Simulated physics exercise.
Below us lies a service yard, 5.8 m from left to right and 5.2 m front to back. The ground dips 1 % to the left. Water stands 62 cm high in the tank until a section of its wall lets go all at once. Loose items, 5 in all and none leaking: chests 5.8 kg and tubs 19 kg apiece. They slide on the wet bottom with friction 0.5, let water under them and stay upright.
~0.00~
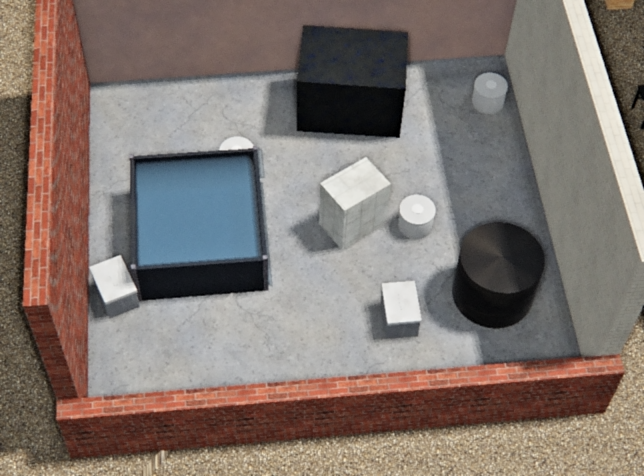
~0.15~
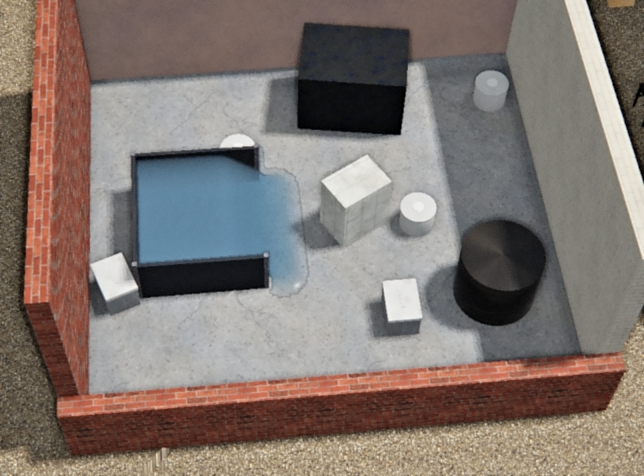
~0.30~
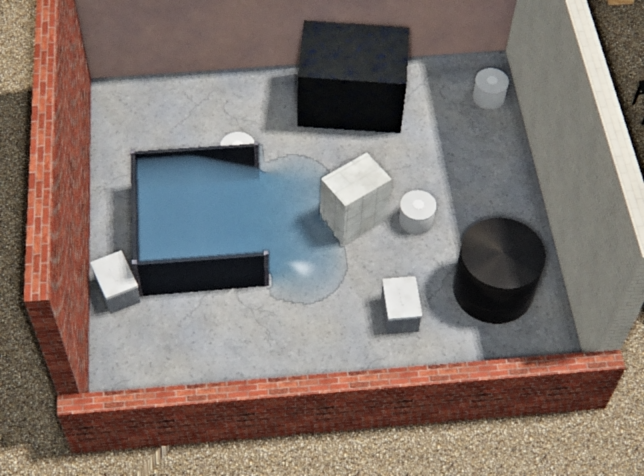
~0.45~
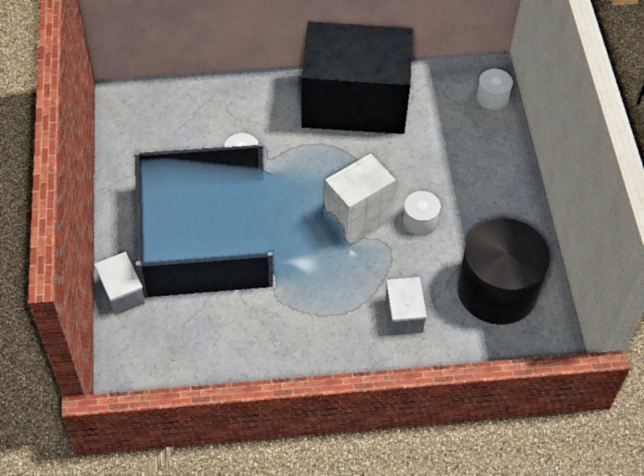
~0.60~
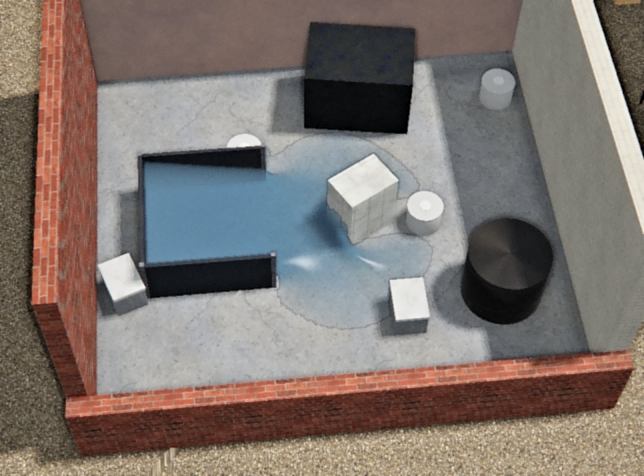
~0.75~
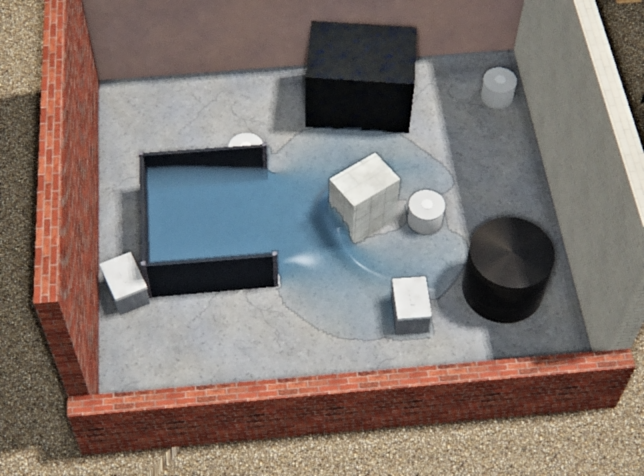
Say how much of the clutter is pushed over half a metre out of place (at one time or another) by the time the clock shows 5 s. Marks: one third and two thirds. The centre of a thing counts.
That comes to less than a third.
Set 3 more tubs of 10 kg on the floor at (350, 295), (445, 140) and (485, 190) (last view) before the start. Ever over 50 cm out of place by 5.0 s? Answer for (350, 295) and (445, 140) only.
In turn: Past it, past it.
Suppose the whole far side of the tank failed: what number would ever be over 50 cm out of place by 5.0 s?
Then 2.
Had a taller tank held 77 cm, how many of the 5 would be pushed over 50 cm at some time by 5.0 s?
In that case 2 of them.
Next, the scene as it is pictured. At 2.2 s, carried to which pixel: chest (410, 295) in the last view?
Near (571, 325).
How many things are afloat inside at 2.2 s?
0 of them.
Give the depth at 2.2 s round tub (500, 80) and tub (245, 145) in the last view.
About 7 and 3 cm.
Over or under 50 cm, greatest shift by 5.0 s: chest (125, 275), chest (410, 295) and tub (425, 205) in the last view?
In that order: Under, past it, short of it.
After 1.1 s 0 of 5 are over 50 cm from their spots; 0 afloat.
After 2.2 s 1 of 5 are over 50 cm from their spots; 0 afloat.
After 3.5 s 1 of 5 are over 50 cm from their spots; 1 afloat.
After 5.0 s 1 of 5 are over 50 cm from their spots, and 1 have been at some point; 1 afloat.
